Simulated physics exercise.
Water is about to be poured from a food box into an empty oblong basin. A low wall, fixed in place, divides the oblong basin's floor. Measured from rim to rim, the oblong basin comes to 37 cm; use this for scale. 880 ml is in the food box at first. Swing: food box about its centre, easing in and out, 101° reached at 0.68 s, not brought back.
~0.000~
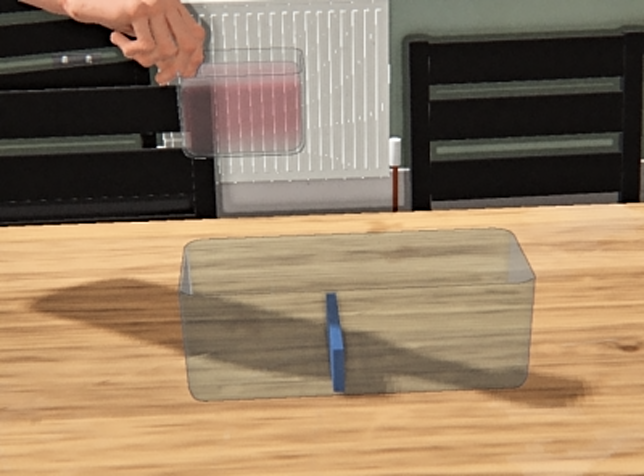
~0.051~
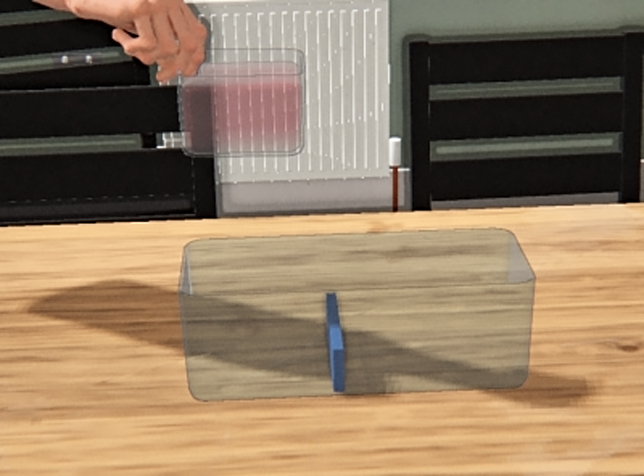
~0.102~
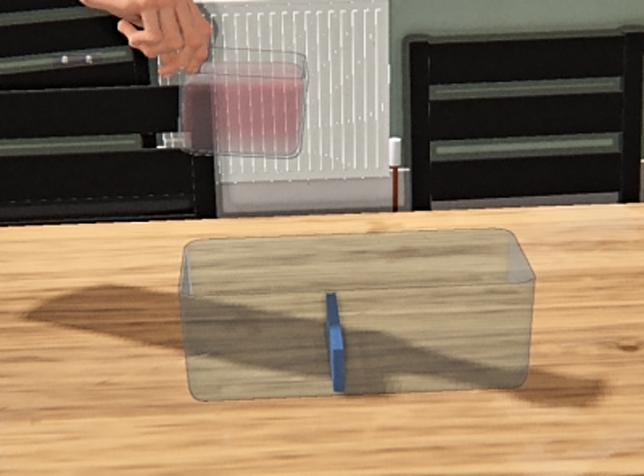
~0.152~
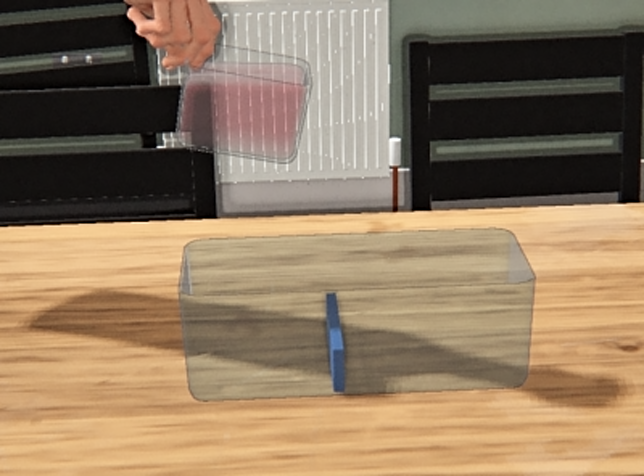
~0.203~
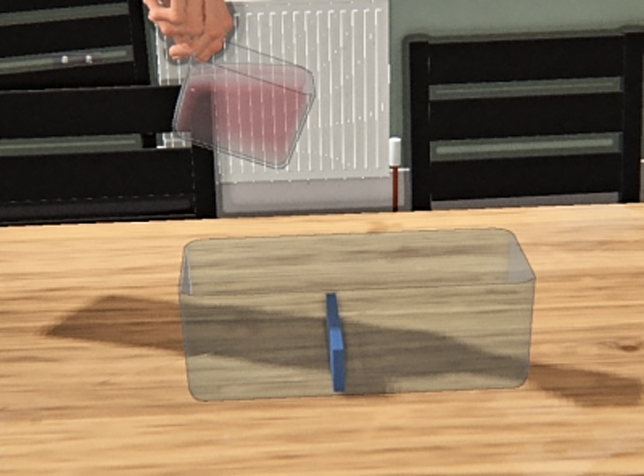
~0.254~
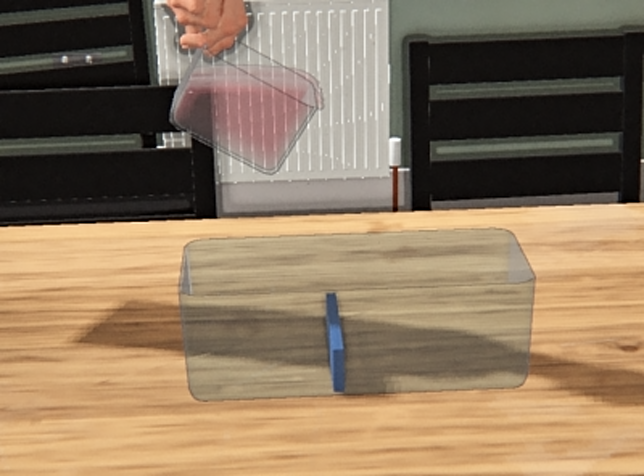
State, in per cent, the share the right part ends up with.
The right part ends up with roughly 89 %.
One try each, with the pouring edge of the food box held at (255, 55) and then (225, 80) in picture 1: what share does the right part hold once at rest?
The first try gives around 65 percent, the second around 15 percent.
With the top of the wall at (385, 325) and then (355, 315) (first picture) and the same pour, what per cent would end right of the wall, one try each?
Try 1: 55 %; try 2: 80 %.
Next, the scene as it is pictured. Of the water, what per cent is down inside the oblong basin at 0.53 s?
About 18%.
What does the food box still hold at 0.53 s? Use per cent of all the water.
36 %.
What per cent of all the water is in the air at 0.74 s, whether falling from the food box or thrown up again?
In-air share: About 10 %.
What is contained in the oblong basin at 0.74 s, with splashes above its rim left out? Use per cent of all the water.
My estimate is about 80 percent.
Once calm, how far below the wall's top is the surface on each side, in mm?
Left 48 mm, right 24 mm.
By 0.53 s the tilt is 90° and 36 per cent is still to pour, 0 is left of the wall and 17 right of it.
By 0.74 s the tilt is 101° and 9 per cent is still to pour, 2 is left of the wall and 77 right of it.
By 0.95 s the tilt is 101° and 2 per cent is still to pour, 6 is left of the wall and 86 right of it.
By 1.18 s the tilt is 101° and 0 per cent is still to pour, 8 is left of the wall and 89 right of it.
At rest 8 per cent lies left of the wall, 89 right of it and 3 outside.
